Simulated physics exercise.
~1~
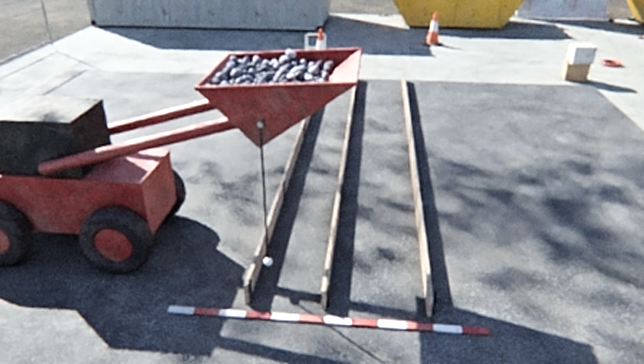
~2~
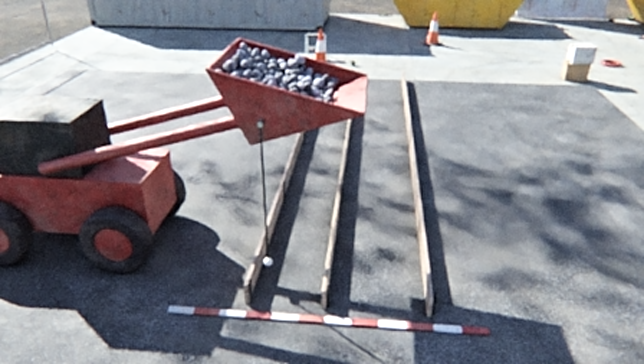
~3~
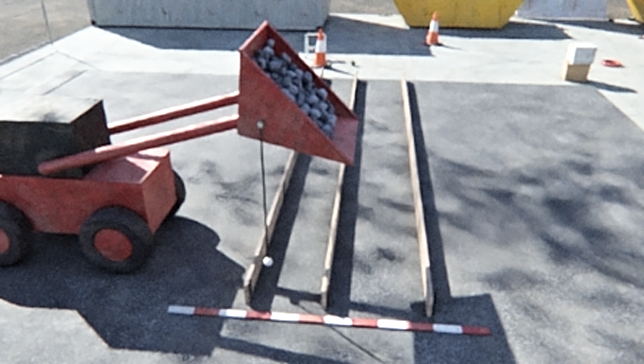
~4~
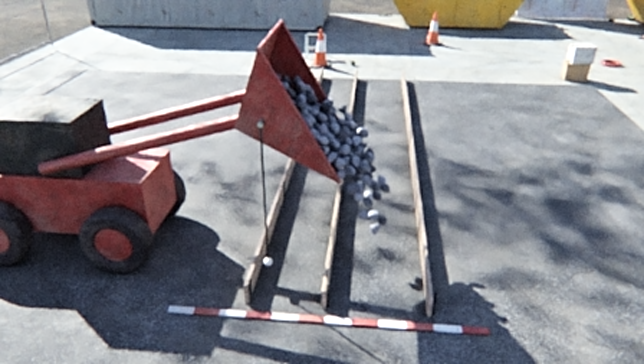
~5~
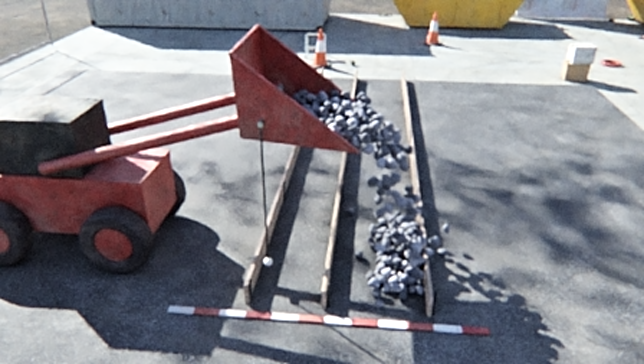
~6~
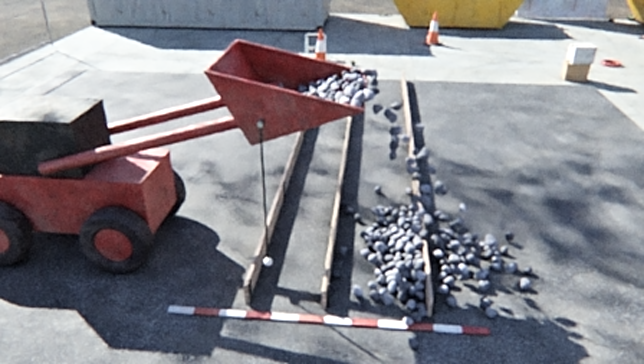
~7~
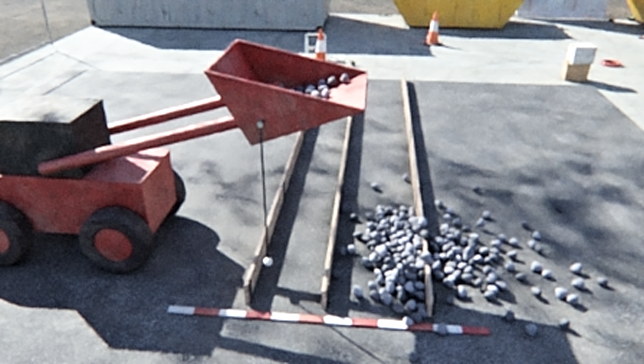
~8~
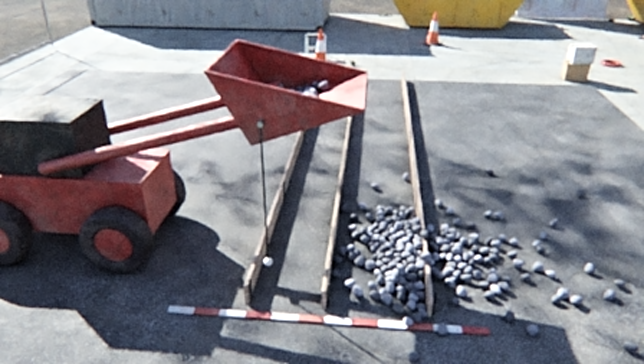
Red loader bucket tipping grey cobbles over wooden boards, then tilting partway back as stones settle around and beyond the right-hand board.
